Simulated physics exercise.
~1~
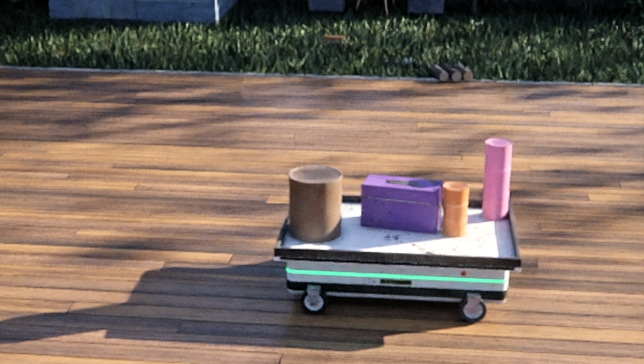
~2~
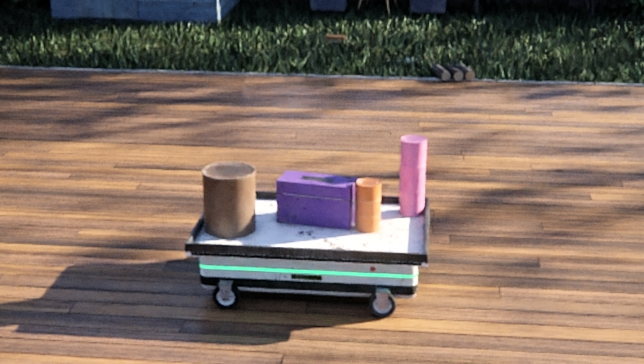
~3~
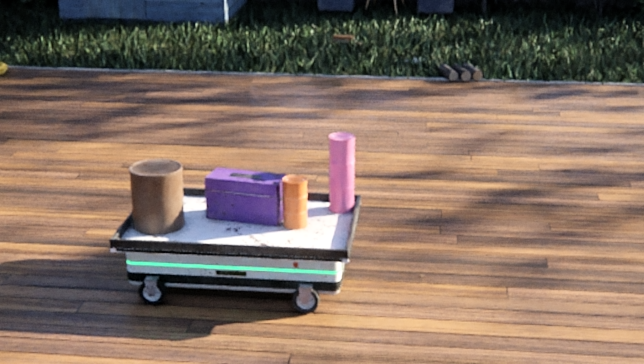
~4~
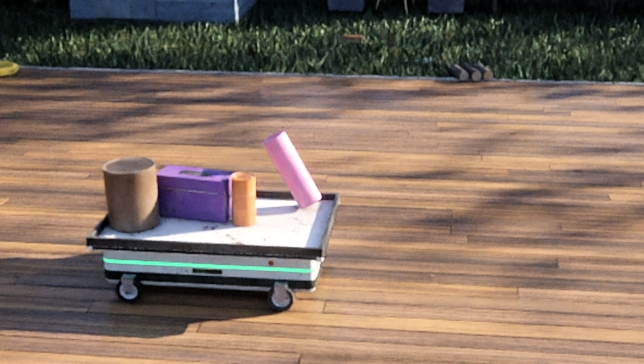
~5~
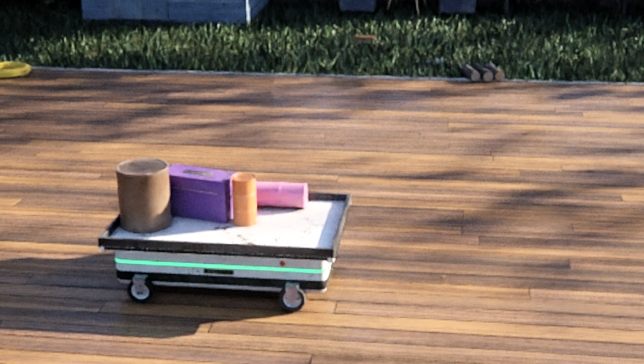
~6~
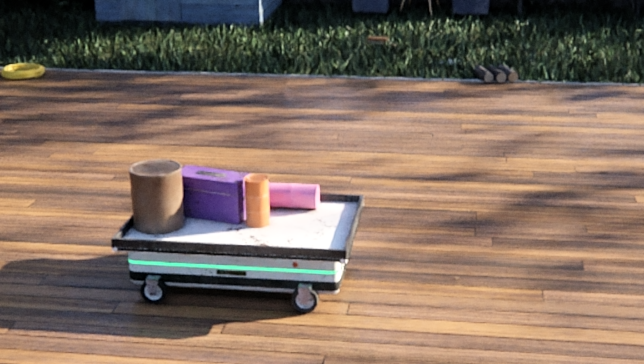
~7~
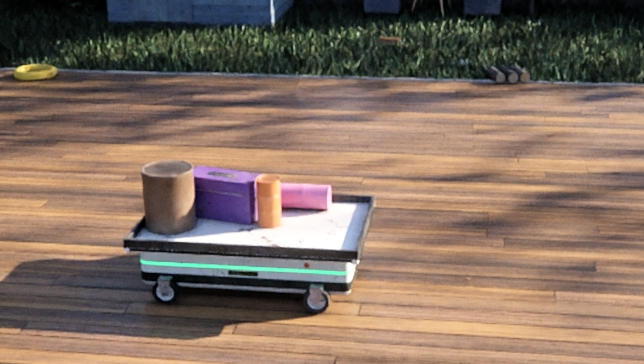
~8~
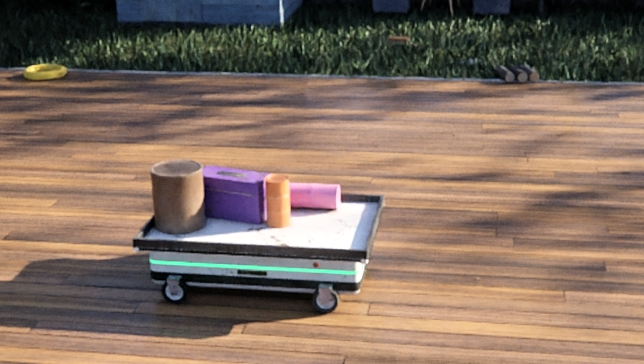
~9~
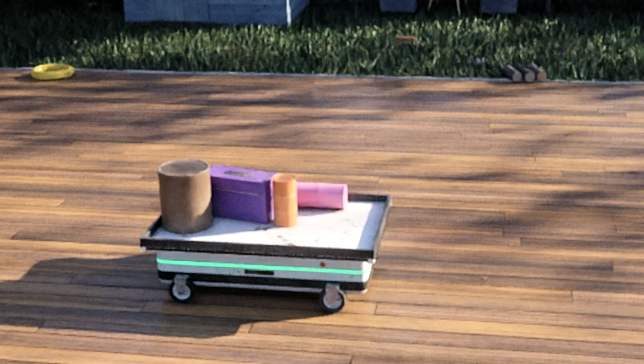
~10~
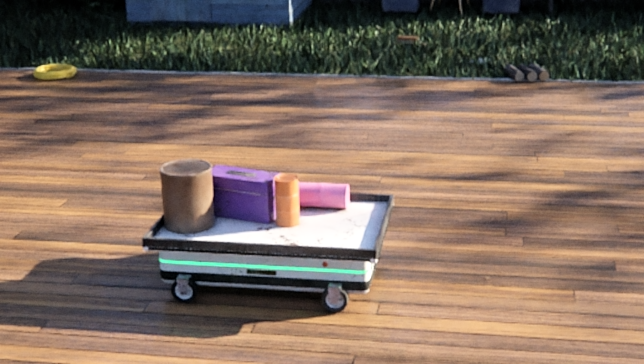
The clip opens on a low wheeled cart on a sunlit wooden deck, carrying a brown pail, a purple toolbox, an orange canister and a tall pink canister. The cart rolls to the left with all four items standing upright. As it comes to a stop, the pink canister tilts to the left, then topples onto its side behind the orange canister. The camera pans slightly left, bringing a yellow object into view near the grass. At the end, the cart stands still with the pink canister lying flat on it and the other three items still upright.
